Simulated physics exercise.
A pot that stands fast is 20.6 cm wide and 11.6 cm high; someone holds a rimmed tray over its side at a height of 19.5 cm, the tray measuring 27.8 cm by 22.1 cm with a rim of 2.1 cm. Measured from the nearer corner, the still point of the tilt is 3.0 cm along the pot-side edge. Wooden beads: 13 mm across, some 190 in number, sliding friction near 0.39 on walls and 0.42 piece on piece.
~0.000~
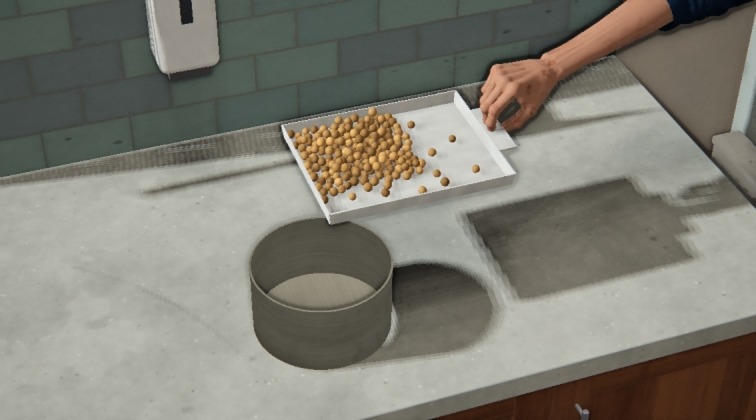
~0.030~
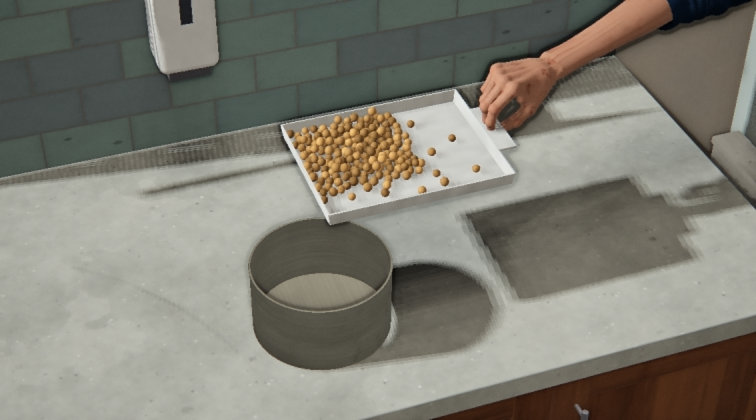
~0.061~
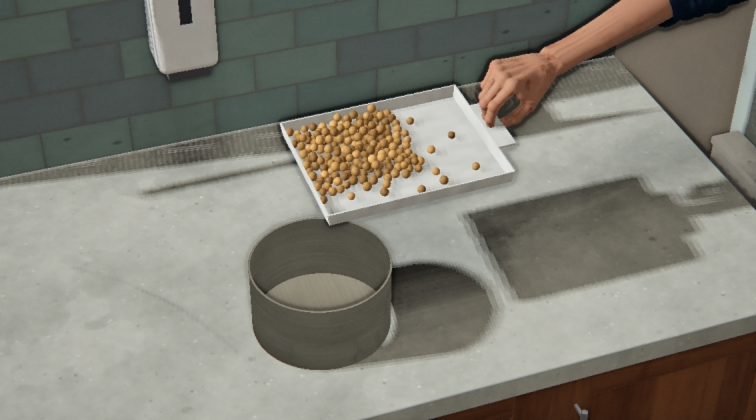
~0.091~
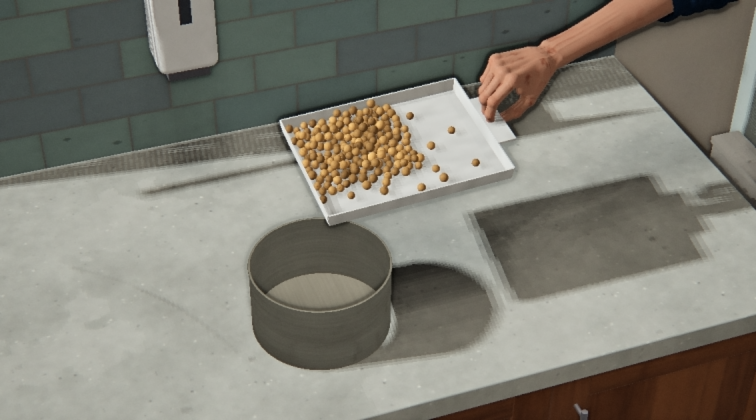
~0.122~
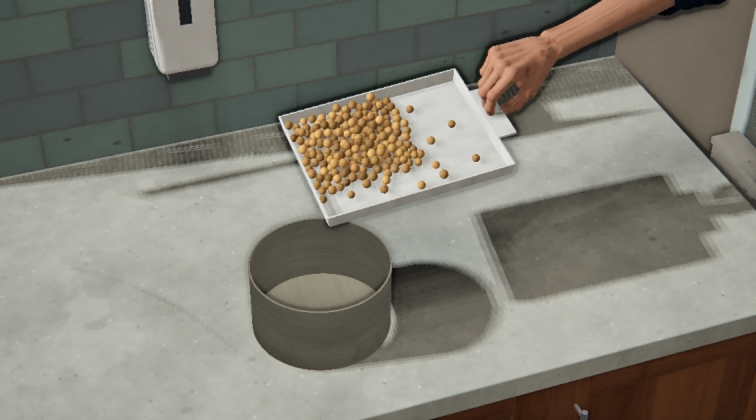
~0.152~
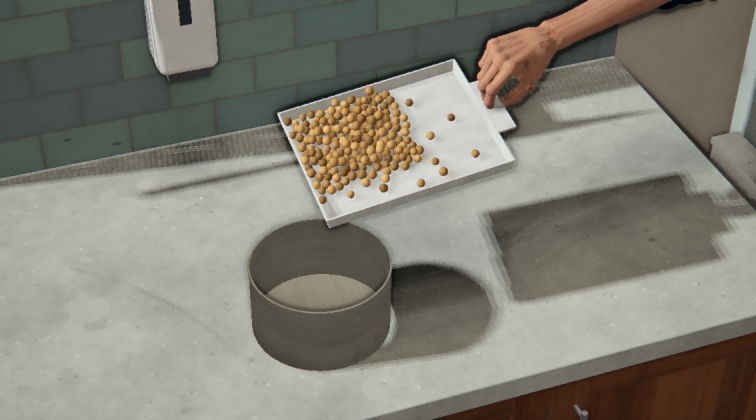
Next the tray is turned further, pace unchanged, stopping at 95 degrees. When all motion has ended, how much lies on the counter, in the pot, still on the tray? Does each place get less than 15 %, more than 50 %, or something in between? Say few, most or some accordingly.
Counter: Few. Pot: Most. Tray: Few.
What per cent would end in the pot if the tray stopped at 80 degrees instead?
Then about 80 per cent.
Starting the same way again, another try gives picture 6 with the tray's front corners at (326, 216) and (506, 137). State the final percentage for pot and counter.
Pot 55 % / counter 45 %.
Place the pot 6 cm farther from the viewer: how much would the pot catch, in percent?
In that case about 30 percent would end up there.
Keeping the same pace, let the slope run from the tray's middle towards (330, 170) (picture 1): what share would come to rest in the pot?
The share would be about 35 percent.
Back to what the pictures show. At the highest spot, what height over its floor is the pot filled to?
Some 3.5 cm above the floor.
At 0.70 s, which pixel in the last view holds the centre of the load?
My estimate is roughly (326, 181).
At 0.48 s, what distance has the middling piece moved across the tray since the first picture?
By then it sits near 5 cm from where it began.
After 0.48 s, tilt 53 degrees; the tray holds 100 %, the pot 0 %.
After 0.70 s, tilt 80 degrees; the tray holds 80 %, the pot 15 %.
After 1.03 s, tilt 95 degrees; the tray holds 5 %, the pot 85 %.
By 2.2 s all is still; counter 5 %, pot 95 %, tray 0 %.
